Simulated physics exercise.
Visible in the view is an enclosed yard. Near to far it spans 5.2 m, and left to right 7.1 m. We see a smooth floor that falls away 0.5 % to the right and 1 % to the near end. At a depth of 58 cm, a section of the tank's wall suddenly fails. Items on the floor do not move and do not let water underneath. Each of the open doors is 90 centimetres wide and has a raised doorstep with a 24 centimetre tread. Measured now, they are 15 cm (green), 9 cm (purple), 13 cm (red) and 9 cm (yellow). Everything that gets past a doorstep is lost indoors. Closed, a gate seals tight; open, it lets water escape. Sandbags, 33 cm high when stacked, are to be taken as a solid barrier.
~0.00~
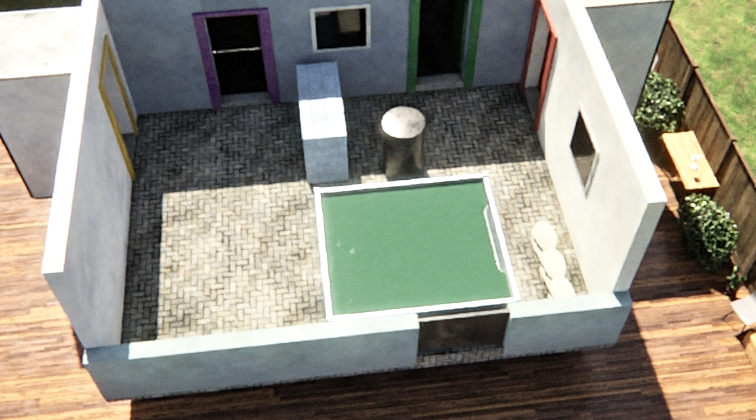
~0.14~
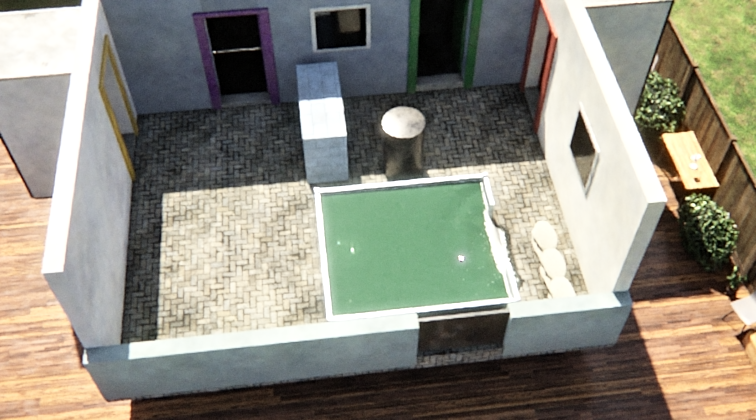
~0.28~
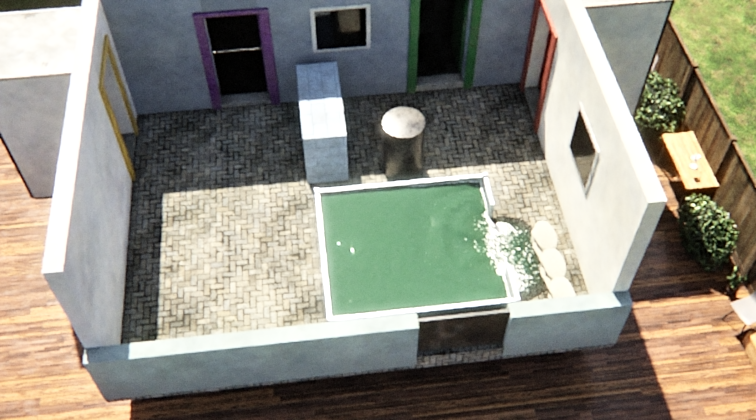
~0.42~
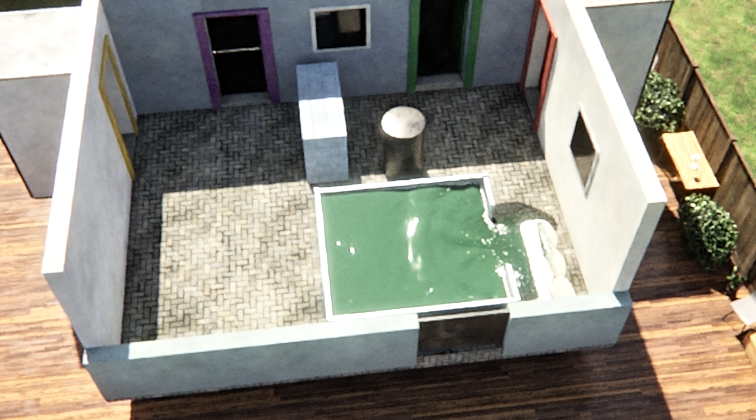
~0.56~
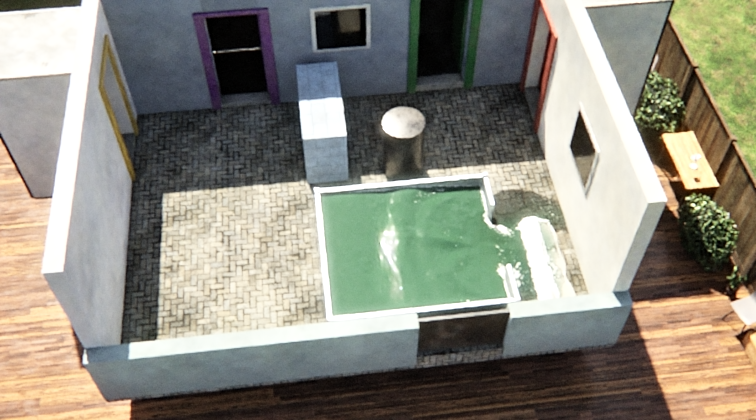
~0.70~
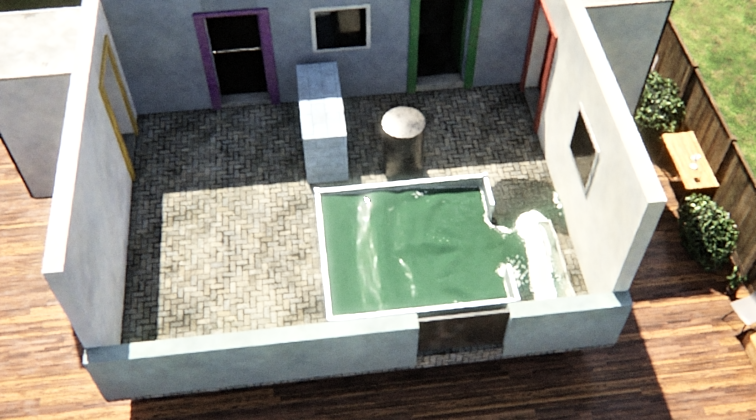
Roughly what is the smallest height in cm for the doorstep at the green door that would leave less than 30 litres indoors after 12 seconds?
Close to 15 cm.
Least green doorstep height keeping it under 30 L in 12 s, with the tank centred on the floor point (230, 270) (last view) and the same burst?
You'd need some 11.5 cm.
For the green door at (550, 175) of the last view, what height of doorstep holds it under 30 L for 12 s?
Around 16 cm would do it.
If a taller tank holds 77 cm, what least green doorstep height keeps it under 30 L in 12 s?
Then around 22 centimetres.
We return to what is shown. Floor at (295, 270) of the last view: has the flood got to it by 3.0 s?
At that moment it's not yet touched.
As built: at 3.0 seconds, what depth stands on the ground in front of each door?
Green door 16 cm, purple door 0 cm, red door 15 cm, yellow door 0 cm.
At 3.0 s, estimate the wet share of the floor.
Approximately 40 %.
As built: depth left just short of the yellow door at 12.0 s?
About 6.5 cm.
After 1.4 s water covers 20 % of the floor, deepest (48 cm) near (528, 259); it has not reached the green door.
After 3.0 s water covers 40 % of the floor, deepest (43 cm) near (594, 324); 16 cm at the green door, 0 litres in over its 15 cm doorstep.
After 12.0 s water covers 95 % of the floor, deepest (20 cm) near (594, 324); 12 cm at the green door, 28 litres in over its 15 cm doorstep.
At the green door as built, the water arrived by 2.4 s and peaked near 20 cm at 4.6 s.
Run again over the same 12 s with other heights there, 66 litres in over 12.5 cm, 14 litres over 16.5 cm. The limit of 30 litres is kept from about 15 cm up.
